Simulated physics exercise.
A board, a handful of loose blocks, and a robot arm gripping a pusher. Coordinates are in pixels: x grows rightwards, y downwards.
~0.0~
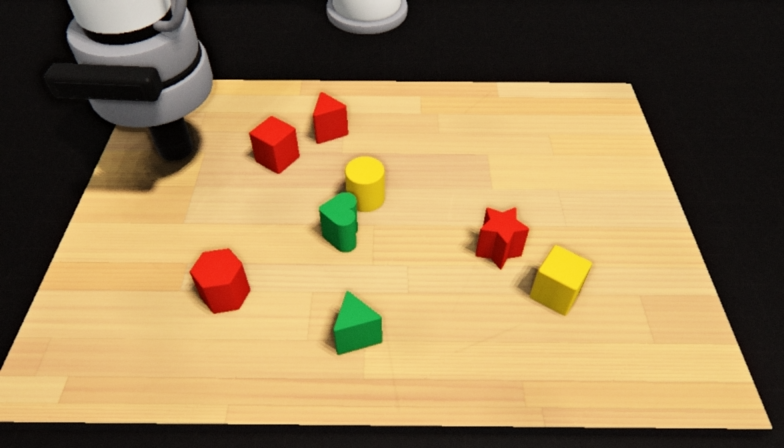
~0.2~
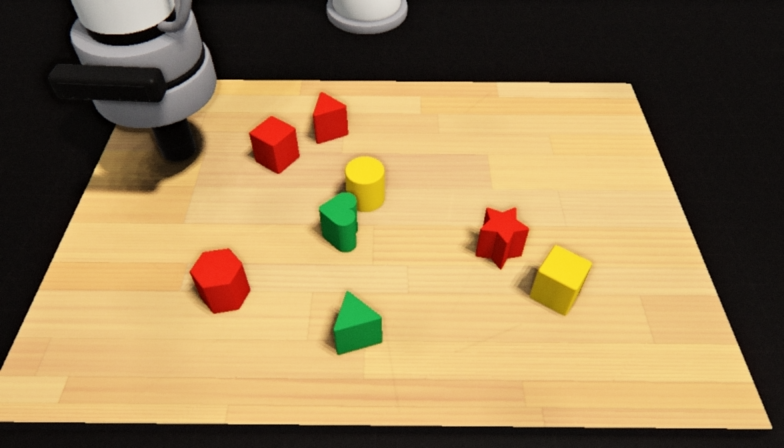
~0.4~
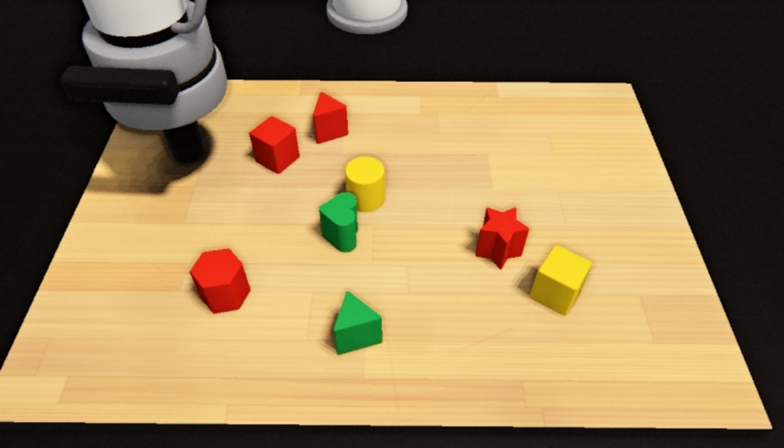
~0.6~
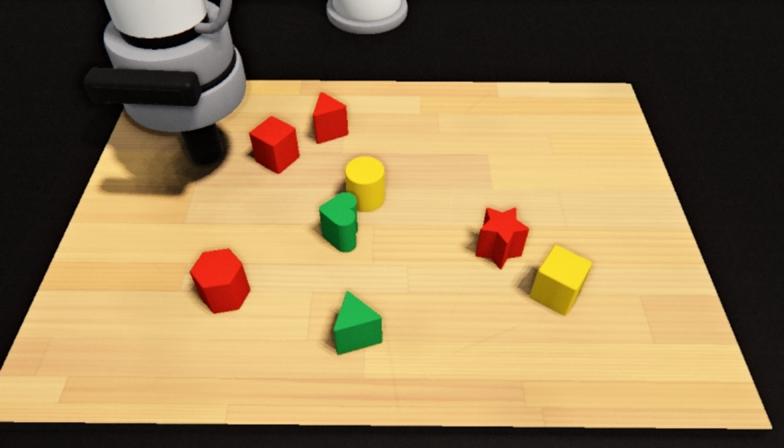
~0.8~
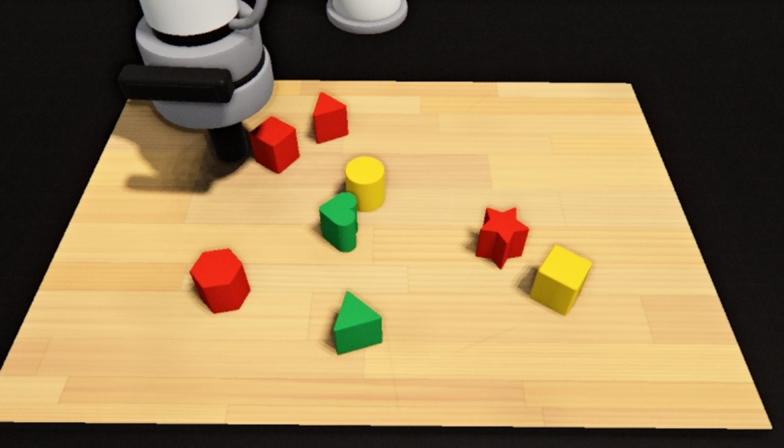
A grey and white robot arm with a dark pusher works at the upper left of a pale wooden board, seen from above at a fixed angle against black. Red, green and yellow blocks sit across the board, with a red cube and red triangular block near the arm. The arm barely shifts at first, then slides right to beside the cube, while the other blocks stay still.
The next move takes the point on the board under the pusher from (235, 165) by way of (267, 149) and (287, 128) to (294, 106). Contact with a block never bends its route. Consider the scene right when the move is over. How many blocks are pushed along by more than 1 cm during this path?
In total, one block gets moved by over 1 cm.
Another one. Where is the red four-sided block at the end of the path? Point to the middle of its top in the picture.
The middle of its upper face will lie at (302, 121).
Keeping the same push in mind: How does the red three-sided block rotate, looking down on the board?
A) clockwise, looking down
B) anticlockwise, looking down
B - anticlockwise, looking down.
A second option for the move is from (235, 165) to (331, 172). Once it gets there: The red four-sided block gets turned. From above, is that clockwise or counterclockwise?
It goes anticlockwise.
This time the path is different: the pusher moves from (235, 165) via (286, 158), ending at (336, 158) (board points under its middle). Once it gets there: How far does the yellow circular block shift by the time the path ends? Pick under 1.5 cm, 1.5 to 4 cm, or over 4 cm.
I'd go with under 1.5 cm for this block.
The first path, step by step. One third of the way, pusher at (265, 135); red four-sided block at (298, 124), turned 40° clockwise.
Two thirds of the way, pusher at (285, 114); red four-sided block at (302, 121), turned 70° clockwise; red three-sided block at (331, 104), turned 25° anticlockwise.
At the end, pusher at (292, 93); red four-sided block at (302, 121), turned 70° clockwise; red three-sided block at (331, 104), turned 25° anticlockwise.
